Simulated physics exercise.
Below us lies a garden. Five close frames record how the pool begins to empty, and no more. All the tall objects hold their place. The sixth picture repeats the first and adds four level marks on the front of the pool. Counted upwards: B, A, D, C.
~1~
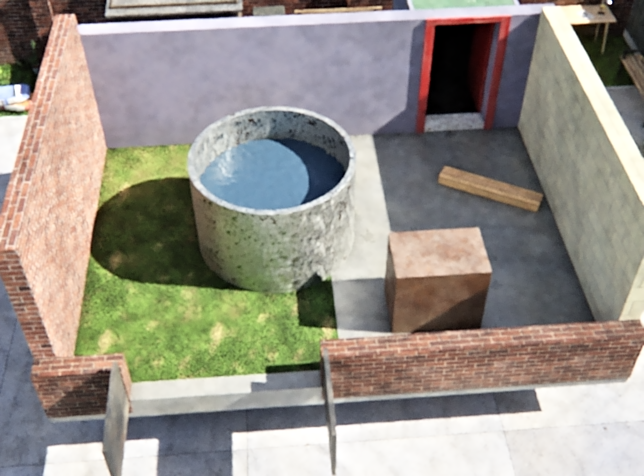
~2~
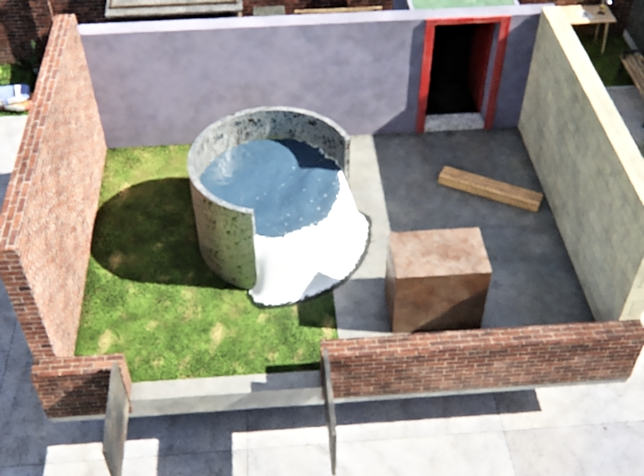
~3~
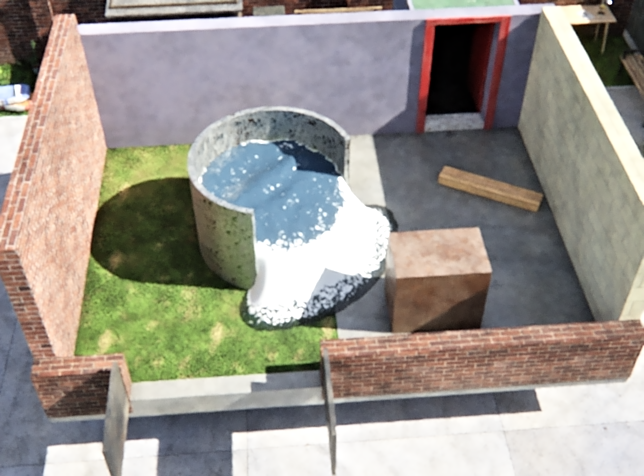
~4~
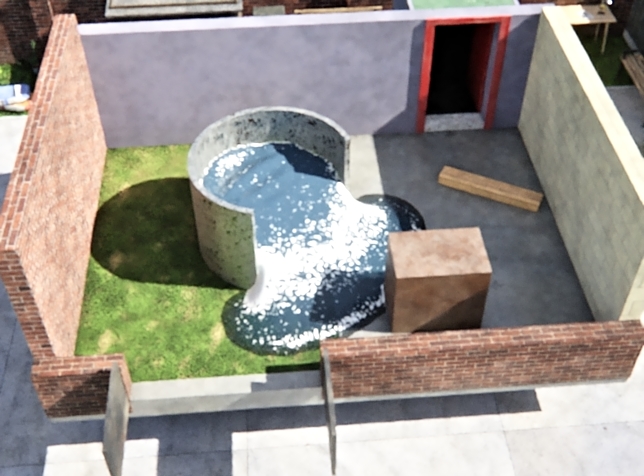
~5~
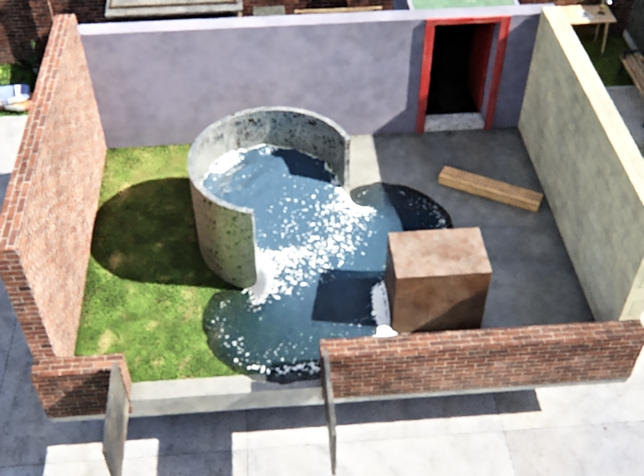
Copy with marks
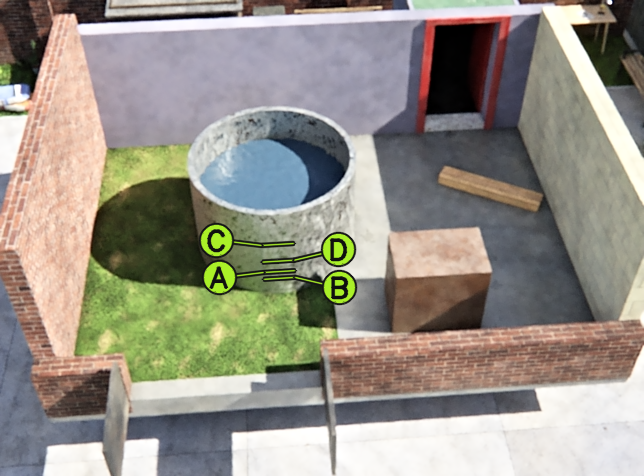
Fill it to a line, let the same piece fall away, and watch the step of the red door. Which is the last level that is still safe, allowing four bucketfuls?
C is the one.
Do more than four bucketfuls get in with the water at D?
No, not at all.
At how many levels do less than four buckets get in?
All of them.
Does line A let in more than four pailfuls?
No, that is safe.
On the marked copy, A at (279, 271); B at (279, 278); C at (277, 244); D at (278, 261); from the bottom up B, A, D, C.
If A is chosen, nothing gets over.
If B is chosen, nothing gets over.
If C is chosen, a bucket or two gets in.
If D is chosen, nothing gets over.
